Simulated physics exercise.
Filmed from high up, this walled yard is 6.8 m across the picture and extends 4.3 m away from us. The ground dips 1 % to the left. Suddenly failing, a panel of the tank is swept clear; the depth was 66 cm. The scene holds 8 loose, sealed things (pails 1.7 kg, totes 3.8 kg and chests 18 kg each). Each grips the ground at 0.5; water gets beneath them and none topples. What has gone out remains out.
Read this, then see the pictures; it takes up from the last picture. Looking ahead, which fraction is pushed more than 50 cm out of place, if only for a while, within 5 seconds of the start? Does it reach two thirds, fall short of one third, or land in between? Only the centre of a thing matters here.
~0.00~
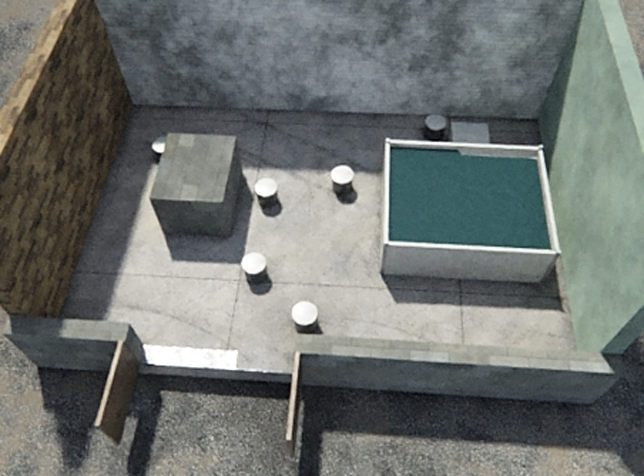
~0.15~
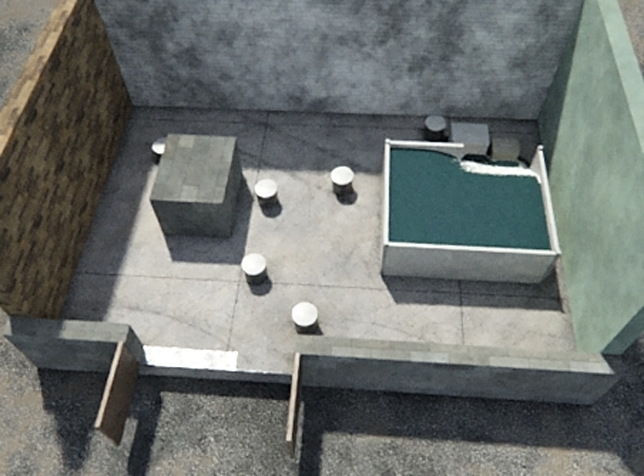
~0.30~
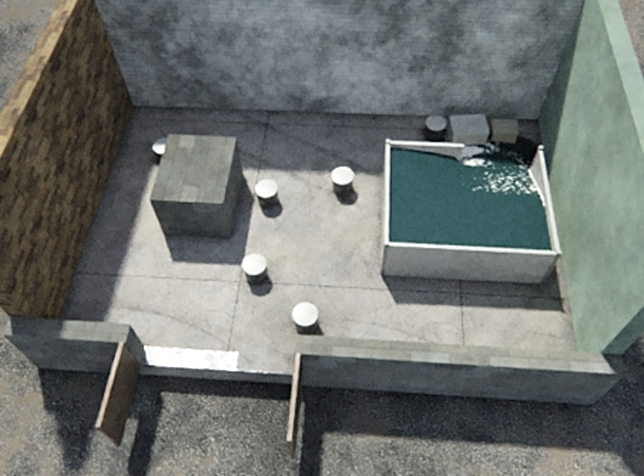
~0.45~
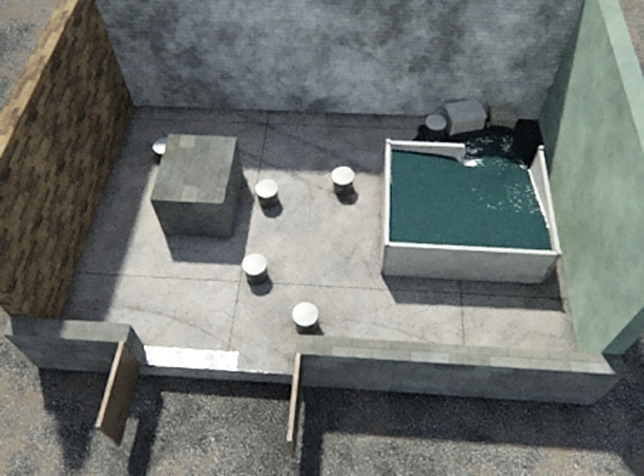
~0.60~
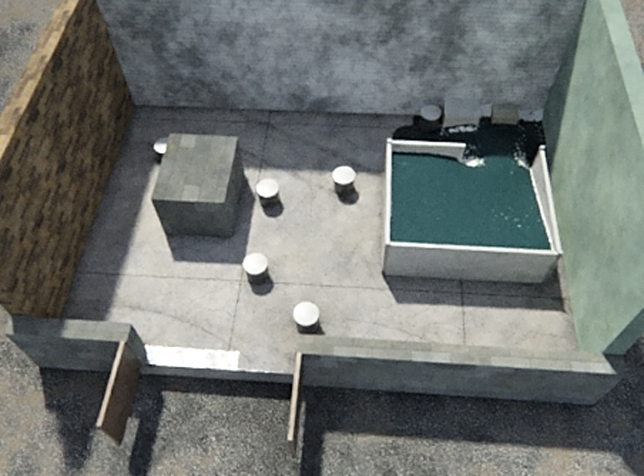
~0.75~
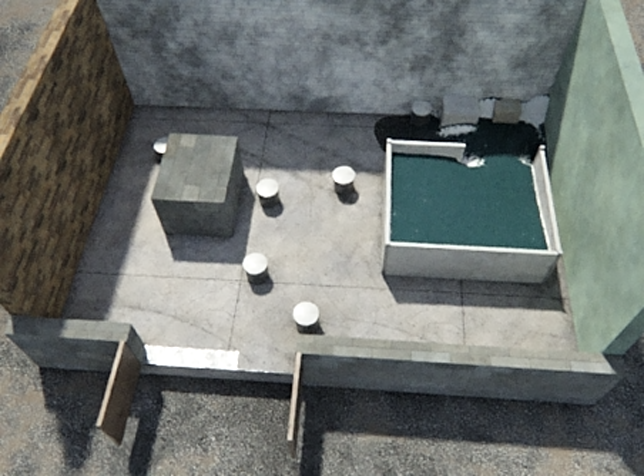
Highest of the three bands.
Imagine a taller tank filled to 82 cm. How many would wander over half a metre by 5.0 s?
In that case the number is 8.
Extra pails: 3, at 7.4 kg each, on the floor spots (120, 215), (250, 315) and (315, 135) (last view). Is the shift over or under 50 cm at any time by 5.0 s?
So it's gets above, then stays below, then gets above.
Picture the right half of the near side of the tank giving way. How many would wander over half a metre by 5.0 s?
So the tally would be 4.
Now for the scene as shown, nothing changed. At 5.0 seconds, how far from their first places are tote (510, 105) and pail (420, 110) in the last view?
The first is off by 450 cm, the second by 500 cm.
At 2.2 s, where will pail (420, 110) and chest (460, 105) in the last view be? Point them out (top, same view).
Around (252, 165) and (333, 155).
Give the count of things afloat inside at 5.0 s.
At that time, 4.
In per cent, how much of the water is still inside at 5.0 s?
98 %.
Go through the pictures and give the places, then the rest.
A tote is out of sight; a chest at (471, 132), on the bottom; water covers 3.5 m2; 0 of 8 have shifted, in the first frame.
A tote at (506, 146), on the bottom, 15 cm from its start; a chest at (471, 133), on the bottom; water covers 4.0 m2; 1 of 8 have shifted, in the second frame.
A tote at (505, 126), on the bottom, 55 cm from its start; a chest at (469, 124) rests on the ground, 19 cm from its start; water covers 4.7 m2; 2 of 8 have shifted, in the third frame.
A tote at (504, 113), on the bottom, 85 cm from its start; a chest at (466, 110), on the bottom, 49 cm from its start; water covers 5.5 m2; 2 of 8 have shifted, in the fourth frame.
A tote at (506, 111), afloat, 85 cm from its start; a chest at (462, 107), on the bottom, 56 cm from its start; 6.1 m2 under water; 3 of 8 have shifted, in the fifth frame.
A tote at (508, 105) floats, 85 cm from its start; a chest at (461, 105) rests on the ground, 57 cm from its start; water covers 6.4 m2; 3 of 8 have shifted, in the sixth frame.
After 1.1 s 3 of 8 are over 50 cm from their spots; 2 afloat.
After 2.2 s 3 of 8 are over 50 cm from their spots; 1 afloat.
After 3.5 s 6 of 8 are over 50 cm from their spots; 4 afloat.
After 5.0 s 7 of 8 are over 50 cm from their spots, and 7 have been at some point; 4 afloat.
